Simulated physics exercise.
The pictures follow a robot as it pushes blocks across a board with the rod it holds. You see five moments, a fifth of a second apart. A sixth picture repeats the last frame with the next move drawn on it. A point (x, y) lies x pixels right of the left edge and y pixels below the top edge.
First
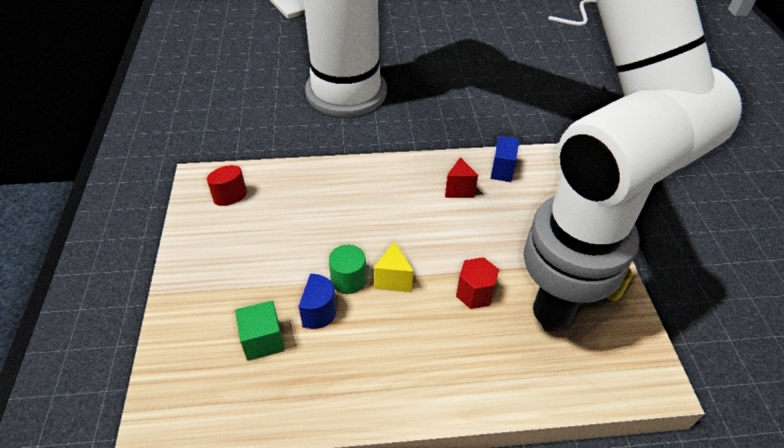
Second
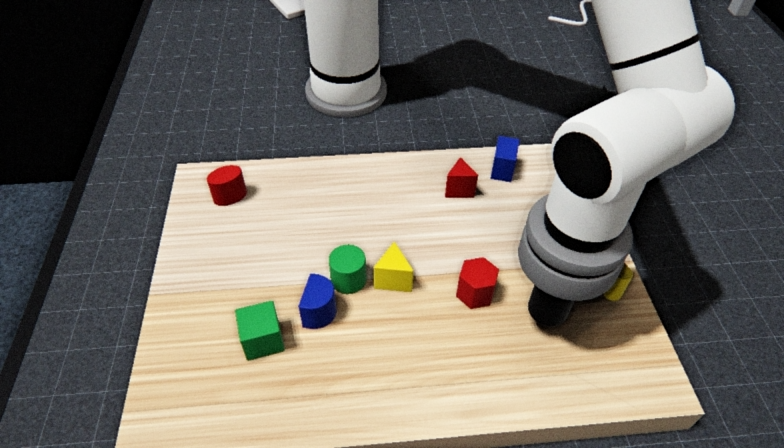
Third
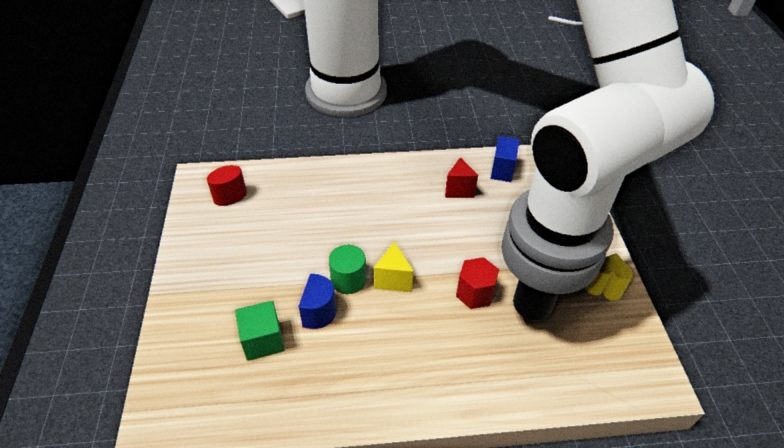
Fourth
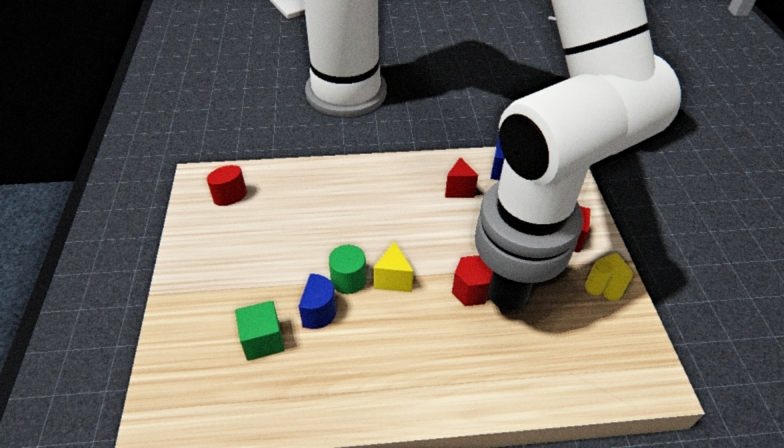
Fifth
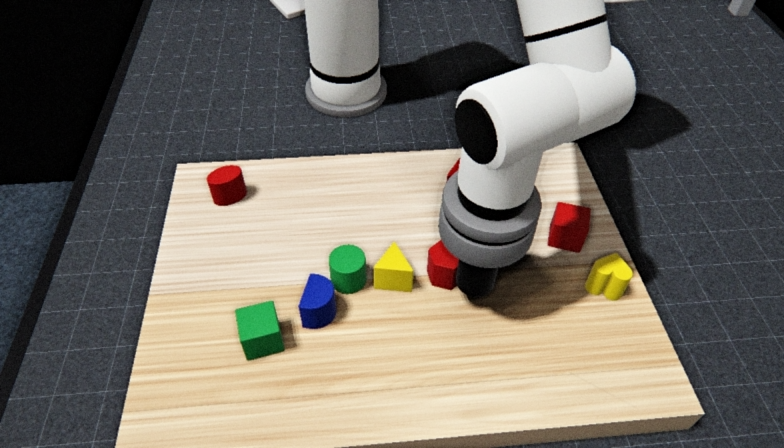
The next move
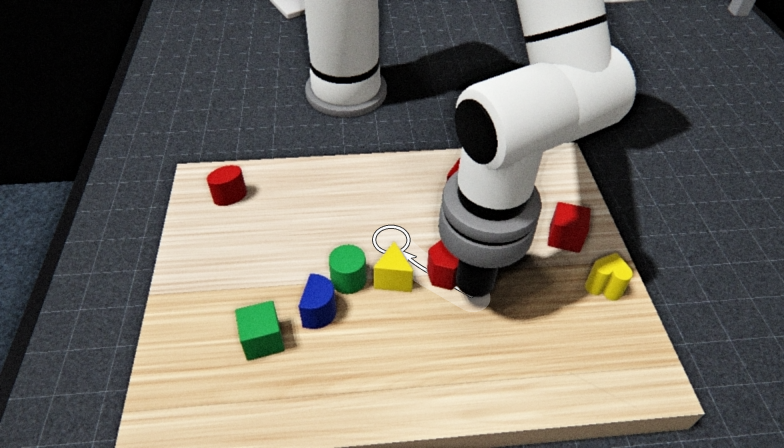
A robot arm moves its black rod left and pushes the red hexagonal block leftward.
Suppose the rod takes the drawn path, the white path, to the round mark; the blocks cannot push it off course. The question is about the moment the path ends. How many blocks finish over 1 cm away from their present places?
I think only one will be displaced.
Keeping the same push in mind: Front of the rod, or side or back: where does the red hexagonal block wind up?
Still in front.
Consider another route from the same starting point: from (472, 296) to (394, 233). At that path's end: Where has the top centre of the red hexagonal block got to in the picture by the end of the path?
Its top middle is near (370, 193).
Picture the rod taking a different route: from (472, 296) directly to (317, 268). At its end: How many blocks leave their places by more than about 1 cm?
Three or more.
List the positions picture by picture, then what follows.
Rod's lower end (552, 313); yellow three-sided block (394, 259); red hexagonal block (480, 272), in the first picture.
Rod (547, 311); blocks still, in the second picture.
Rod (532, 305); blocks still, in the third picture.
Rod (508, 296); red hexagonal block (475, 269), in the fourth picture.
Rod (474, 283); yellow three-sided block (394, 259); red hexagonal block (448, 253), in the fifth picture.
Drawn move, from (472, 296) by way of (441, 279) and (412, 261) to (391, 240).
What follows on the original path. One third of the way, rod (442, 265); red hexagonal block (420, 234), turned 15° clockwise.
Two thirds of the way, rod (413, 247); red hexagonal block (394, 215), turned 25° clockwise.
At the end, rod (392, 226); yellow three-sided block still; red hexagonal block (373, 196), turned 20° clockwise.
